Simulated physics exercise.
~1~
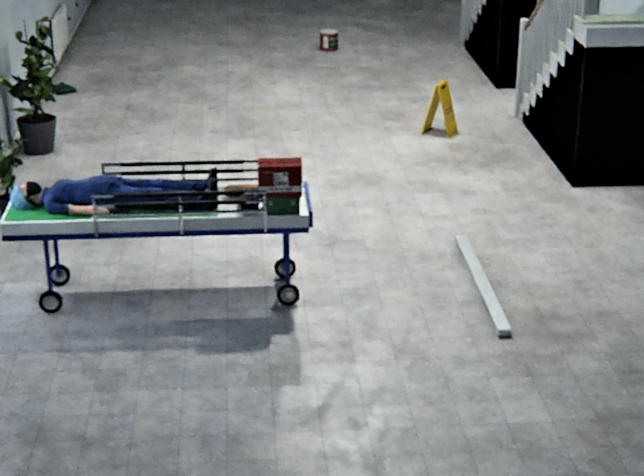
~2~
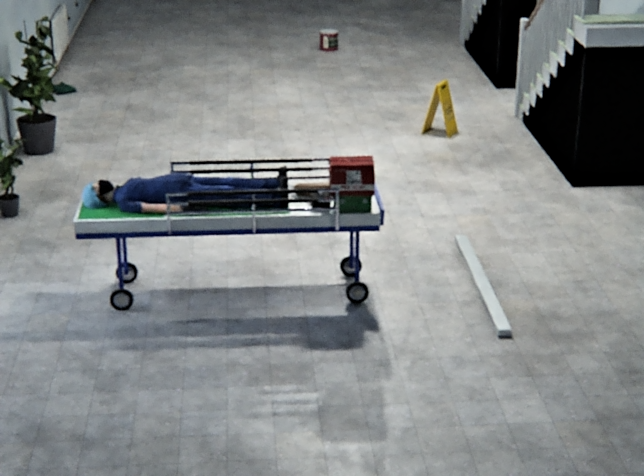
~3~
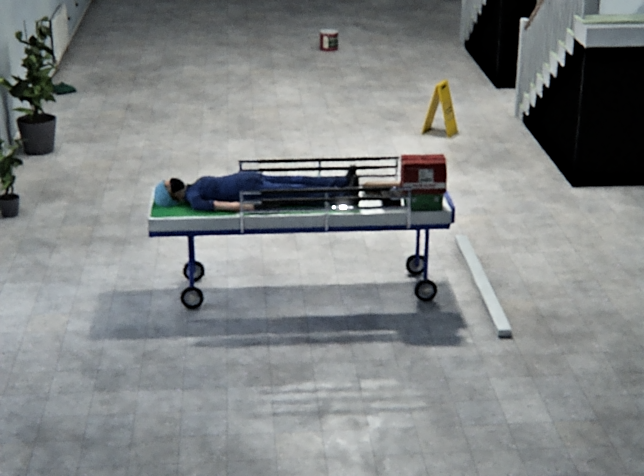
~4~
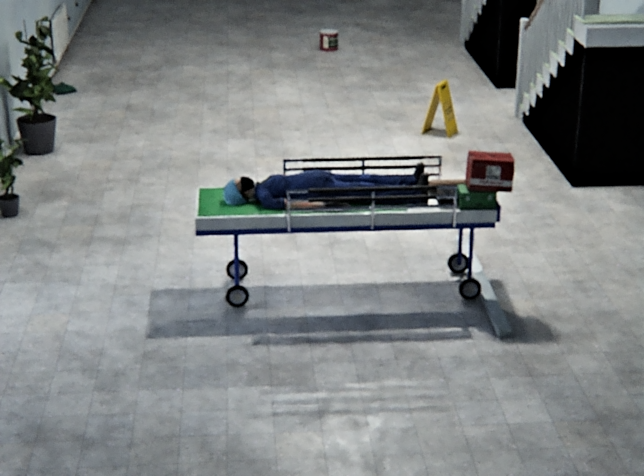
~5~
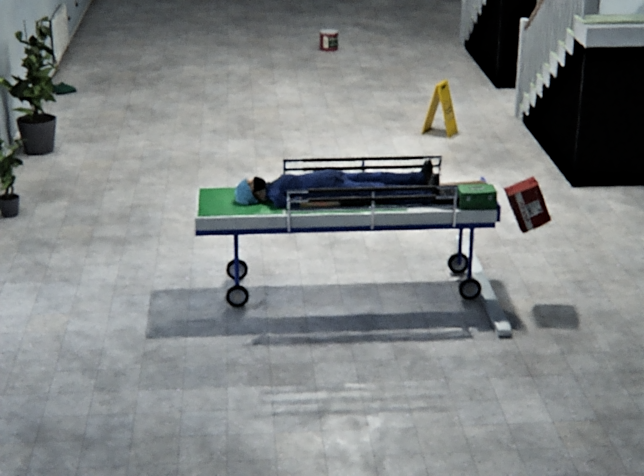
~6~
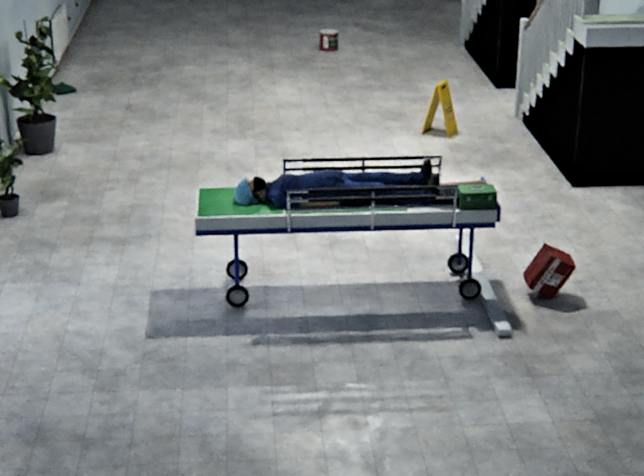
A person in blue clothes and a light blue cap lies limp on a green-topped gurney with low side rails, seen from a raised, still viewpoint in a grey-tiled hall. Beyond the feet, at the right end, a red holdall sits above a green case, with small dark items beside the legs. Potted plants stand at left, a yellow floor sign and stairs at right. The gurney rolls rightward, feet first, and stops abruptly at a pale floor sill. The person slides slightly toward the foot end, while the red holdall shoots off, tips over and drops to the floor. The person, green case and dark items stay aboard.
